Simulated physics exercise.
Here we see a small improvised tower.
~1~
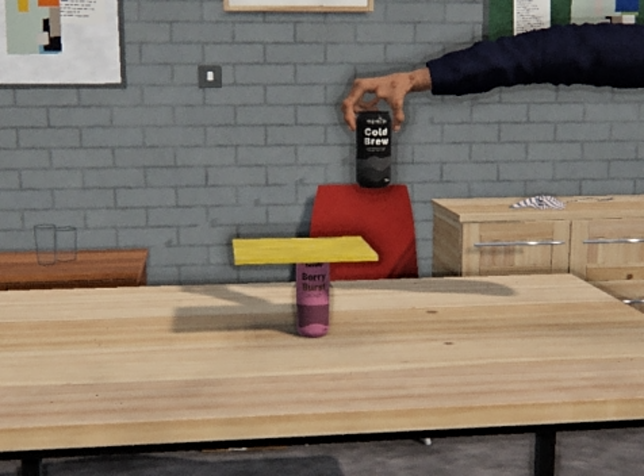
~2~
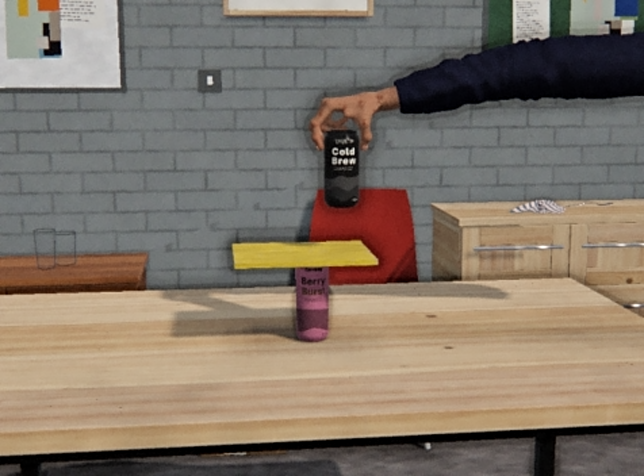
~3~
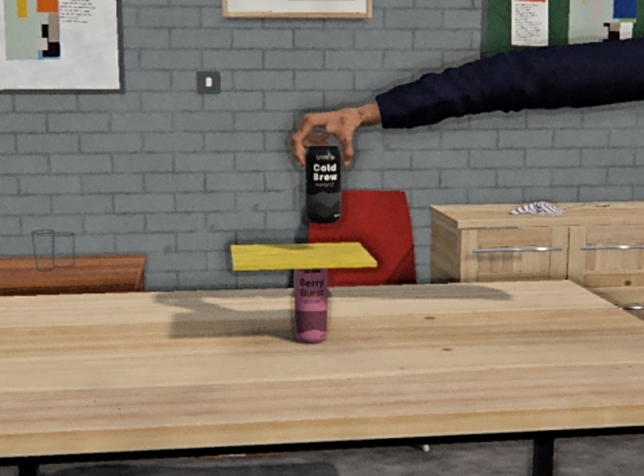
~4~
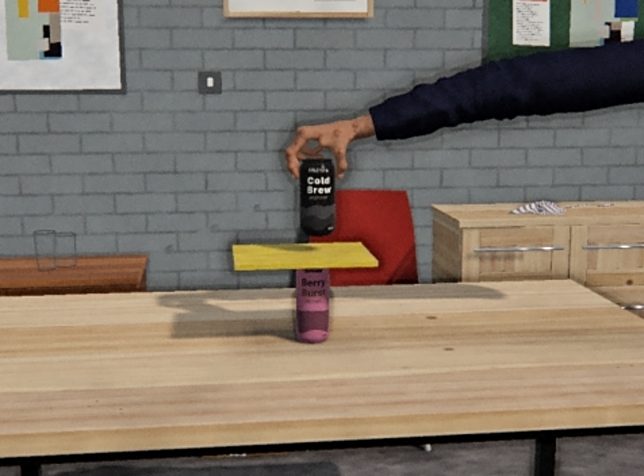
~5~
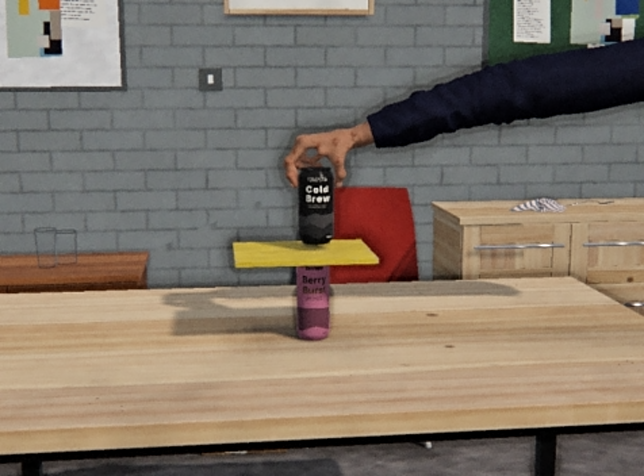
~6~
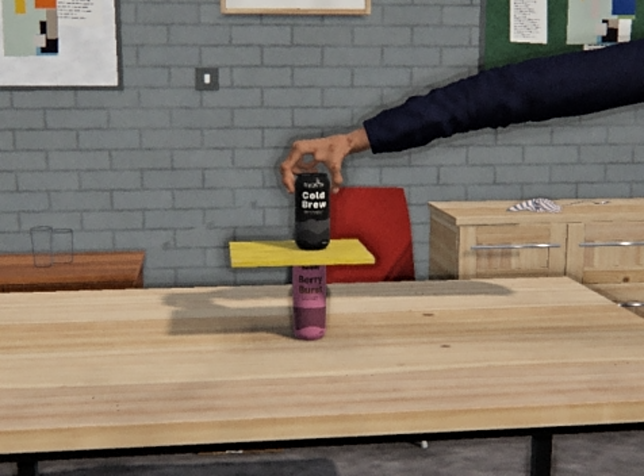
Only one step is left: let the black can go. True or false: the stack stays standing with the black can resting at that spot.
True.
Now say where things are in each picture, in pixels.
Still above its spot; black can (373, 150); yellow board (302, 249), in the first picture.
Still above its spot; black can (341, 169); yellow board (302, 254), in the second picture.
Still above its spot; black can (323, 185); yellow board (300, 255), in the third picture.
Still above its spot; black can (317, 197); yellow board (302, 255), in the fourth picture.
Still above its spot; black can (316, 206); yellow board (302, 252), in the fifth picture.
Set down, still held; black can (312, 212); yellow board (299, 252), in the sixth picture.
Then, 0.80 s past the last view, nothing moves.
Then, 1.80 s past the last view, black can resting near (312, 212).
Finally, all 3 still in place. Final places as the last picture's camera would see them, black can near (312, 212). The stack keeps its balance.
